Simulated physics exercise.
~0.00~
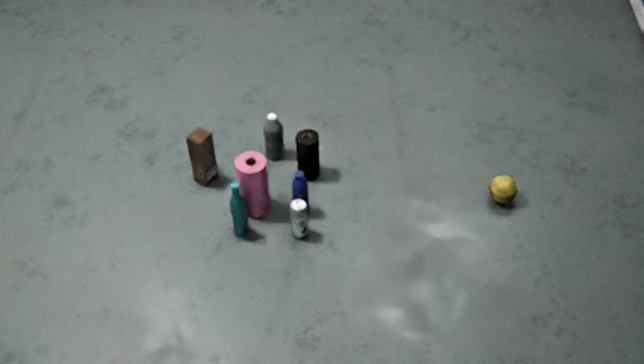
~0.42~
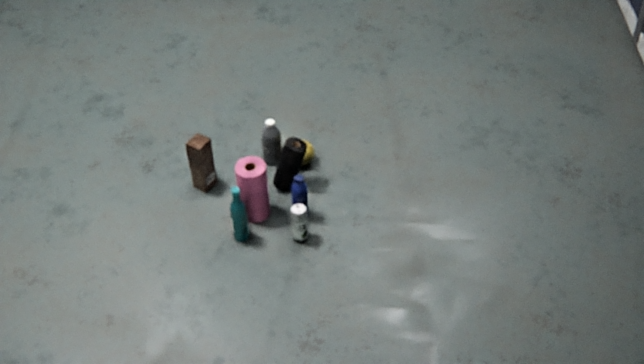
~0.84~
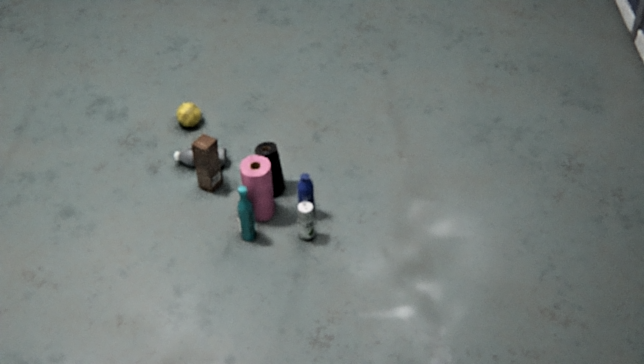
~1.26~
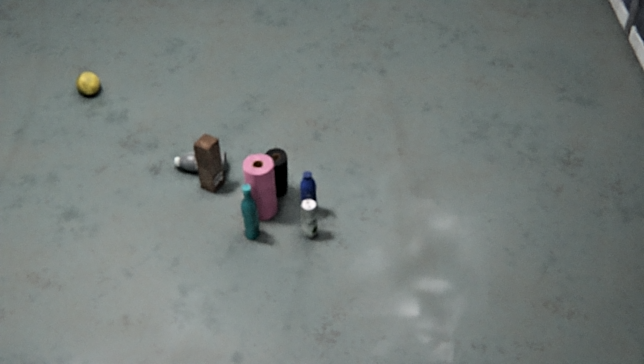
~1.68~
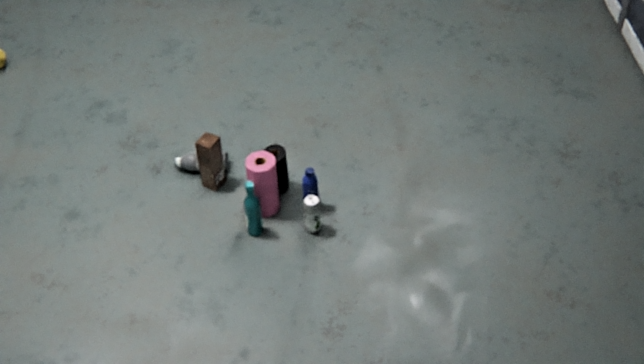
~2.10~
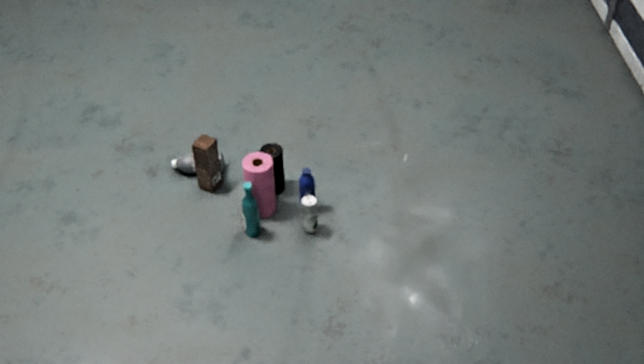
At the start, a yellow ball is on the right of a grey floor, away from a cluster of seven standing objects, among them a pink roll, a brown carton and several bottles. The ball travels left and reaches the black roll at the back of the group, which tilts. It carries on past the cluster, and the grey bottle ends up on its side behind the carton, while the black roll shifts left. The ball keeps rolling left until it leaves view. The grey bottle stays down, the black roll stands upright behind the pink roll, and the others remain standing in place.
